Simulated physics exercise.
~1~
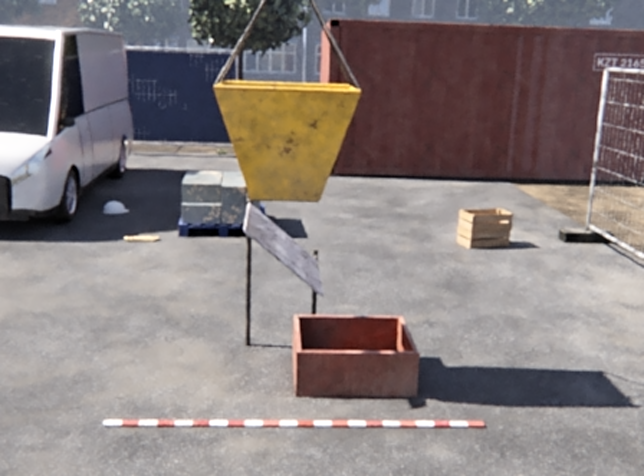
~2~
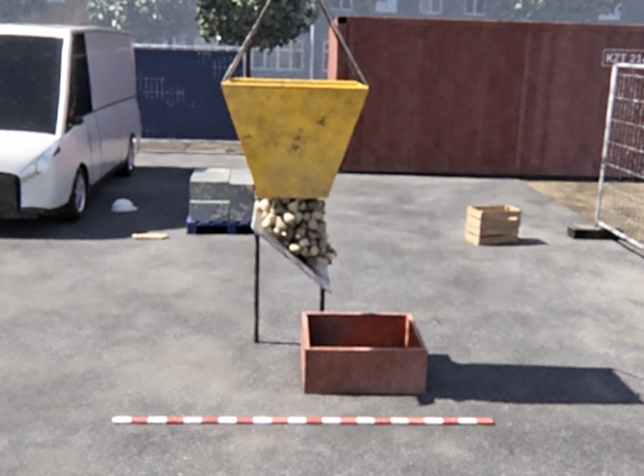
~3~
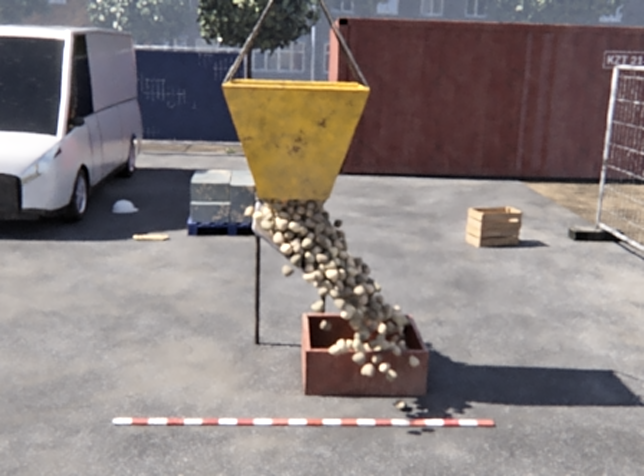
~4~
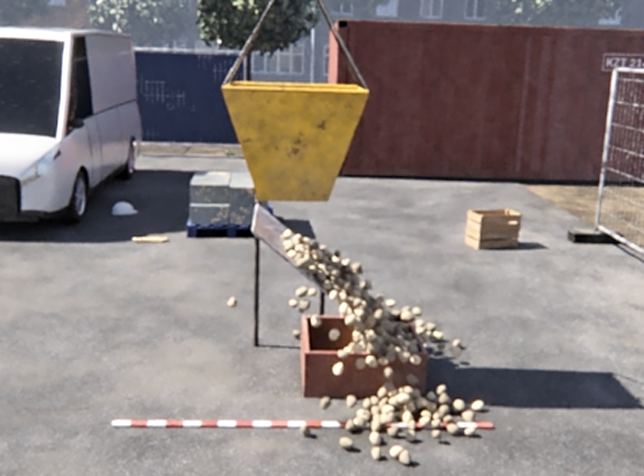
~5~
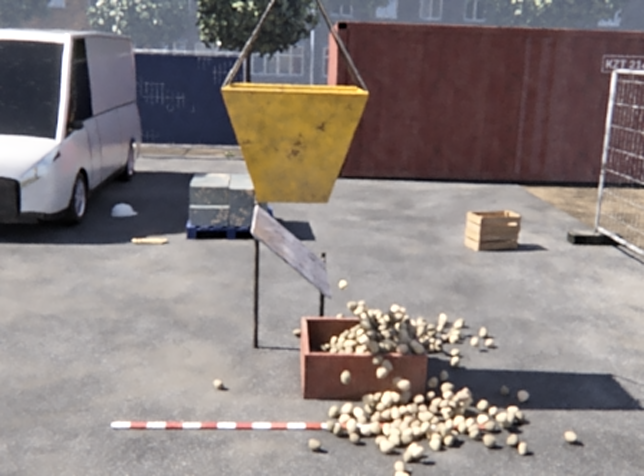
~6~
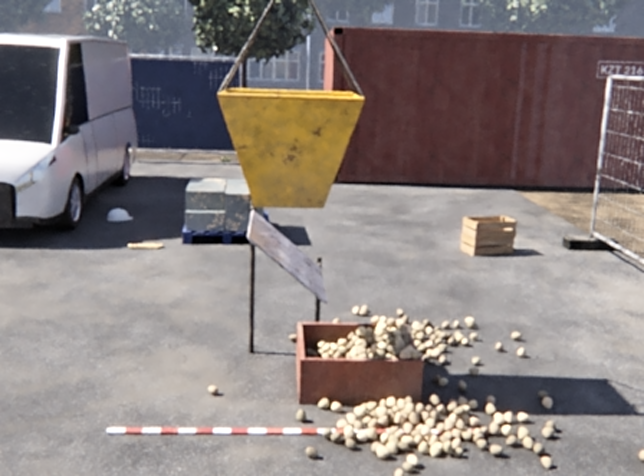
At the start, a yellow skip hangs from two cables above a sloping steel plate on thin legs, with an open reddish-brown bin below and a white van at the left. Pale, rounded stones then pour from the bottom of the skip onto the plate. They slide down to the right in a thick stream and drop into the bin, while many spill over its front and right side. The last stones leave the plate bare, and the skip stays in place. Finally, most of the stones lie heaped in the bin, with the rest scattered beside it, mainly in front and to the right, near the striped staff.
